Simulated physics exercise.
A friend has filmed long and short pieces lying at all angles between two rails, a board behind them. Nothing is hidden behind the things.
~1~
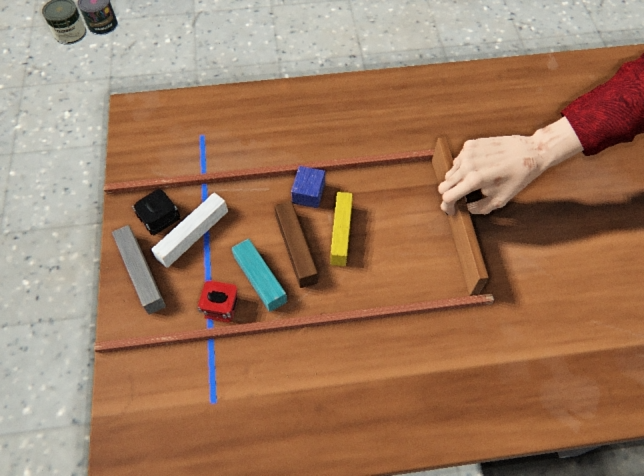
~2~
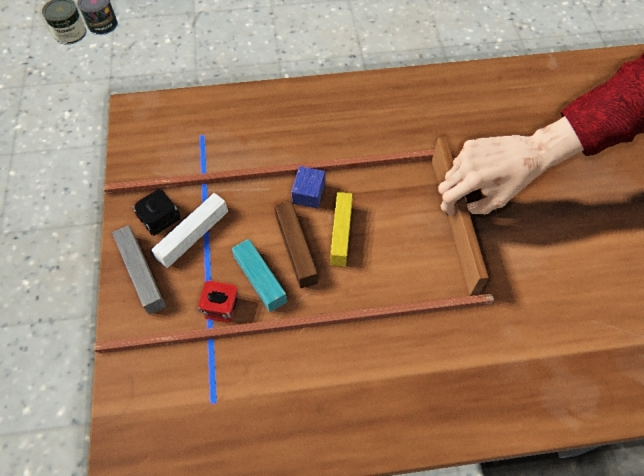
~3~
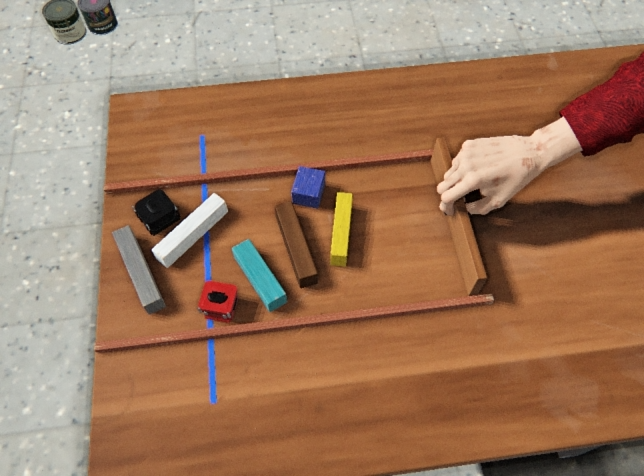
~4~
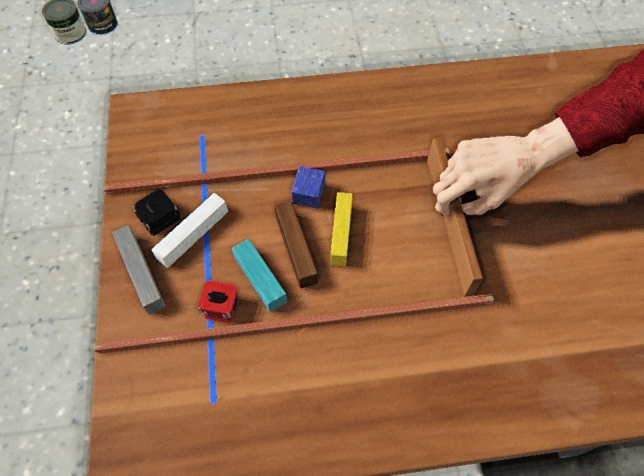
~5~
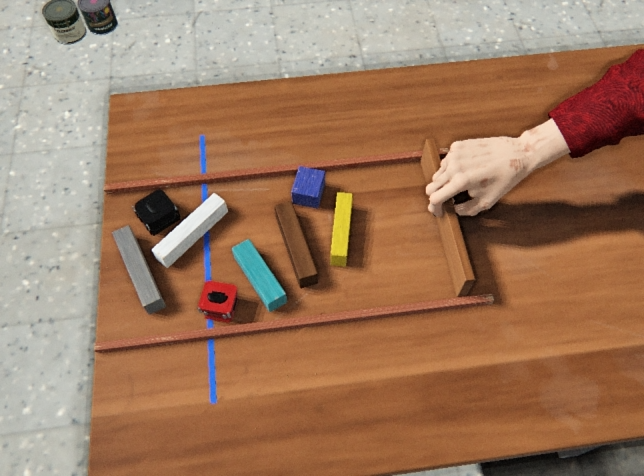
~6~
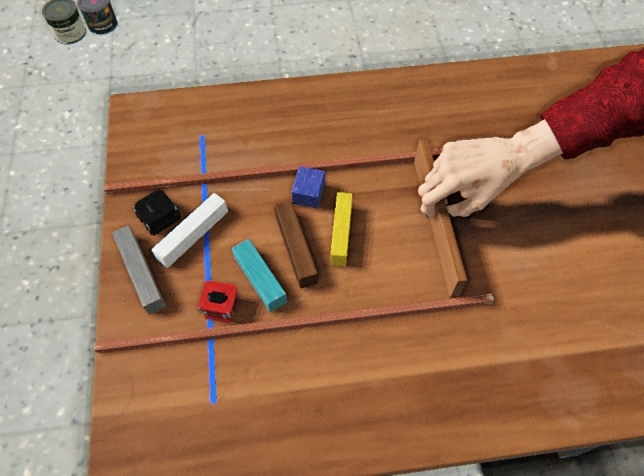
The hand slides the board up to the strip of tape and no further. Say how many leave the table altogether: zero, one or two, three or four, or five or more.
Here the number that fall off is zero.
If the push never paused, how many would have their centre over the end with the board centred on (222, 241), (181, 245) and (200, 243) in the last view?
Place by place, 0, 1 and 0.
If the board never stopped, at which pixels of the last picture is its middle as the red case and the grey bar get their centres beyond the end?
About (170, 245), and (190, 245) for the other.
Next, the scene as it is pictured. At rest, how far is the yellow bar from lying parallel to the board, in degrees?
Some 0 degrees.
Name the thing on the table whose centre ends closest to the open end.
That is the grey bar.
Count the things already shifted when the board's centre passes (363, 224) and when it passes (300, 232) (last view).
At the one place 0, at the other 4.
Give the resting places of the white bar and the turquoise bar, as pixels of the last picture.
About (150, 244), and the other about (161, 289).
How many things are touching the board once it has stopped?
2 of them.
Soon after, none off yet; grey bar at rest near (139, 269); black case at rest near (157, 212); white bar at rest near (191, 230).
At rest, the number that fall off is zero.
